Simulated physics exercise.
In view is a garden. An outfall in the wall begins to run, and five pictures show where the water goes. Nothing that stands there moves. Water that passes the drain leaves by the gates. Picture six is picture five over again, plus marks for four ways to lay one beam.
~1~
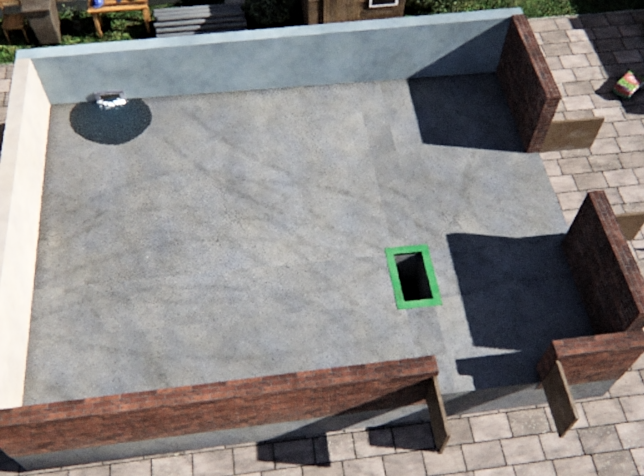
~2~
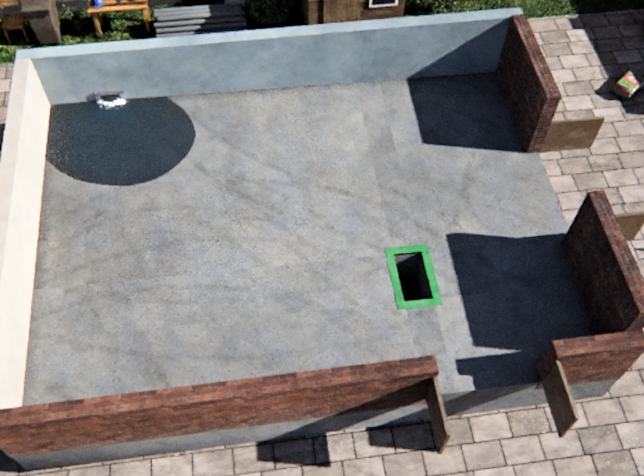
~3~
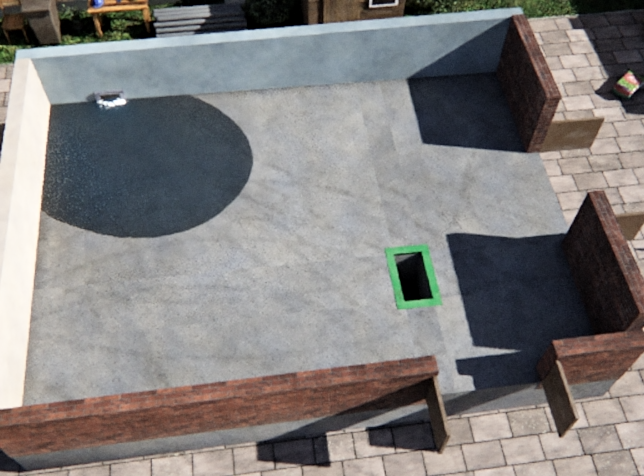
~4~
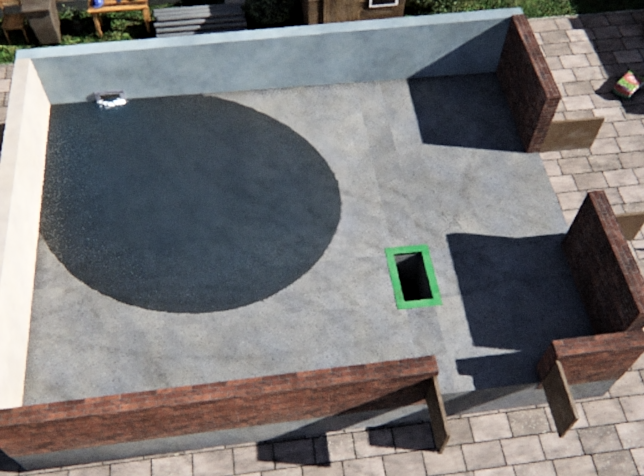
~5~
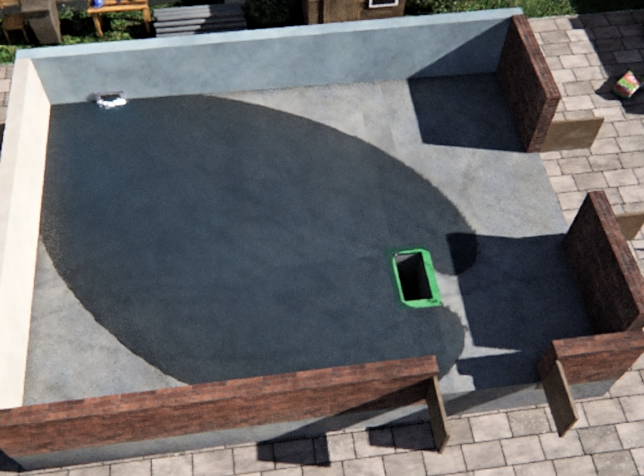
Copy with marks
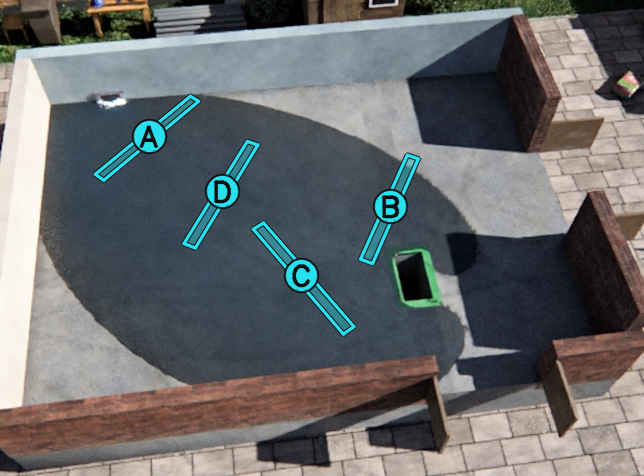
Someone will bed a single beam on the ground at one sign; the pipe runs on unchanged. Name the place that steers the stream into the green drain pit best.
Choose C.
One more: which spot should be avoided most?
The answer is D.
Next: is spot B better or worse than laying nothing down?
Spot B is worse.
On the marked copy, A from (99, 177) to (194, 98); B from (366, 261) to (412, 156); C from (258, 226) to (348, 330); D from (189, 245) to (252, 143).
For spot A, about 9 % of the stream goes into the green drain pit, about 91 % out by the gates.
For spot B, about 10 % of the stream goes into the green drain pit, about 89 % out by the gates.
For spot C, about 15 % of the stream goes into the green drain pit, about 84 % out by the gates.
For spot D, about 4 % of the stream goes into the green drain pit, about 96 % out by the gates.
